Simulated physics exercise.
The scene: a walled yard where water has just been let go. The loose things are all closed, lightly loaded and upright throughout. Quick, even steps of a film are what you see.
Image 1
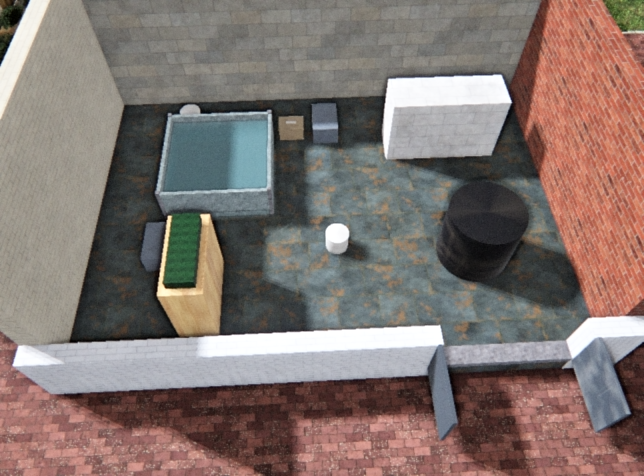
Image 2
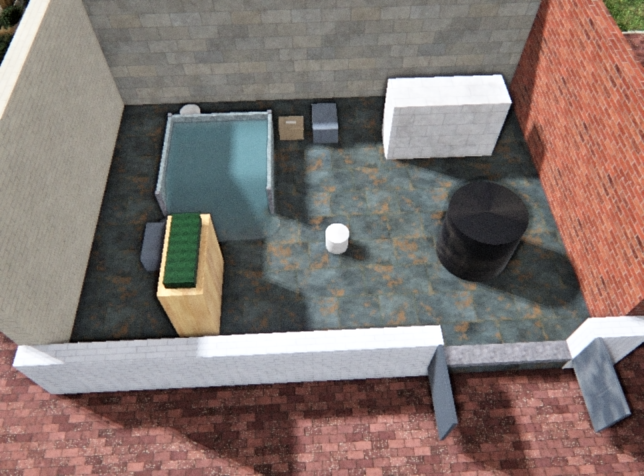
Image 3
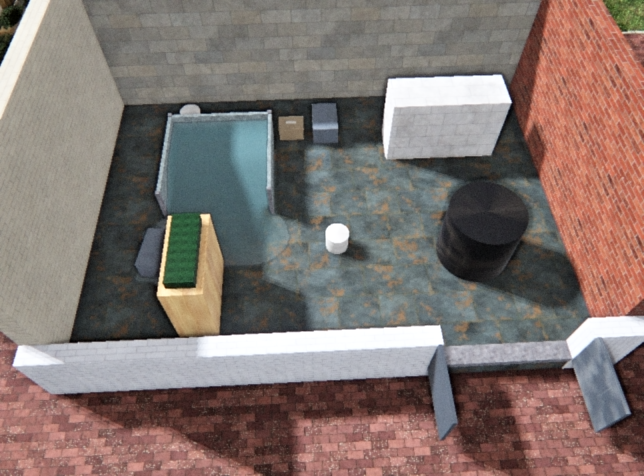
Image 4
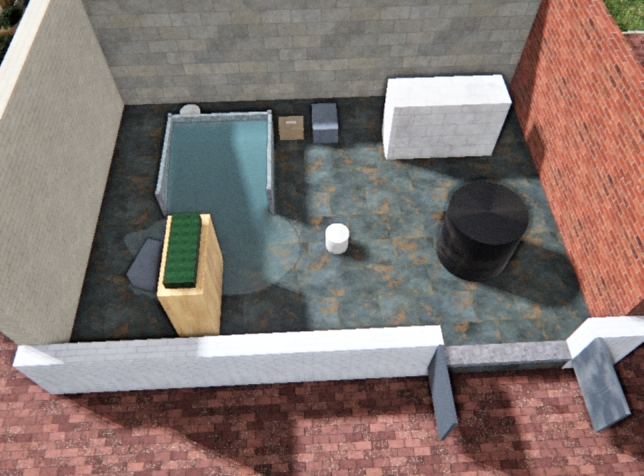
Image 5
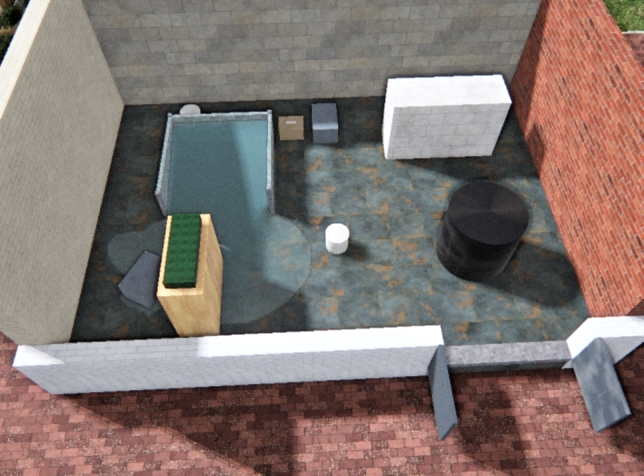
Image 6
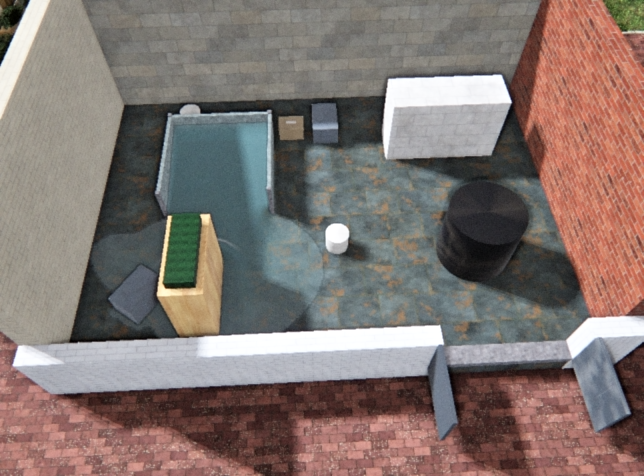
In a walled yard, the front side of a raised pool vanished and water spread across the dark floor, pushing a gray box behind the tall wooden block toward the front wall, while everything else stayed put.
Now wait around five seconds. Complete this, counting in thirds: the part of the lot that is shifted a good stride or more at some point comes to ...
It comes to less than a third.
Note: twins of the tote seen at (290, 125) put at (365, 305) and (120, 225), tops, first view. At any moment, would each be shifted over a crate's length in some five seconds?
Item by item: Driven off; driven off.
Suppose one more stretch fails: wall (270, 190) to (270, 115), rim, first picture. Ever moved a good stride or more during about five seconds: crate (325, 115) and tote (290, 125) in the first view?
The first one went the full length, while the second went the full length.
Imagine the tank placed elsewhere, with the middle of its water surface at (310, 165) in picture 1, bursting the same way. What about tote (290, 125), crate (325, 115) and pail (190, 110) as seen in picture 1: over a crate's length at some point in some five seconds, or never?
The three, one by one: Short of that, short of that and short of that.
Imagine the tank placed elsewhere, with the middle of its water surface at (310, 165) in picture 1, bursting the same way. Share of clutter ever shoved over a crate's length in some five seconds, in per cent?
My guess is about 20 percent of them.
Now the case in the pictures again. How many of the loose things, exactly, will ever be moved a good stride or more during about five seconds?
The count is 1.
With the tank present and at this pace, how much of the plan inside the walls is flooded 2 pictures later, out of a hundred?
My figure is about 25 percent.
A moment on, 1 of 5 are well off their spots; 0 afloat.
Next, 1 of 5 are well off their spots; 1 afloat.
Later, 1 of 5 are well off their spots; 1 afloat.
In the end, 0 of 5 are well off their spots, and 1 have been at some point; 1 afloat.
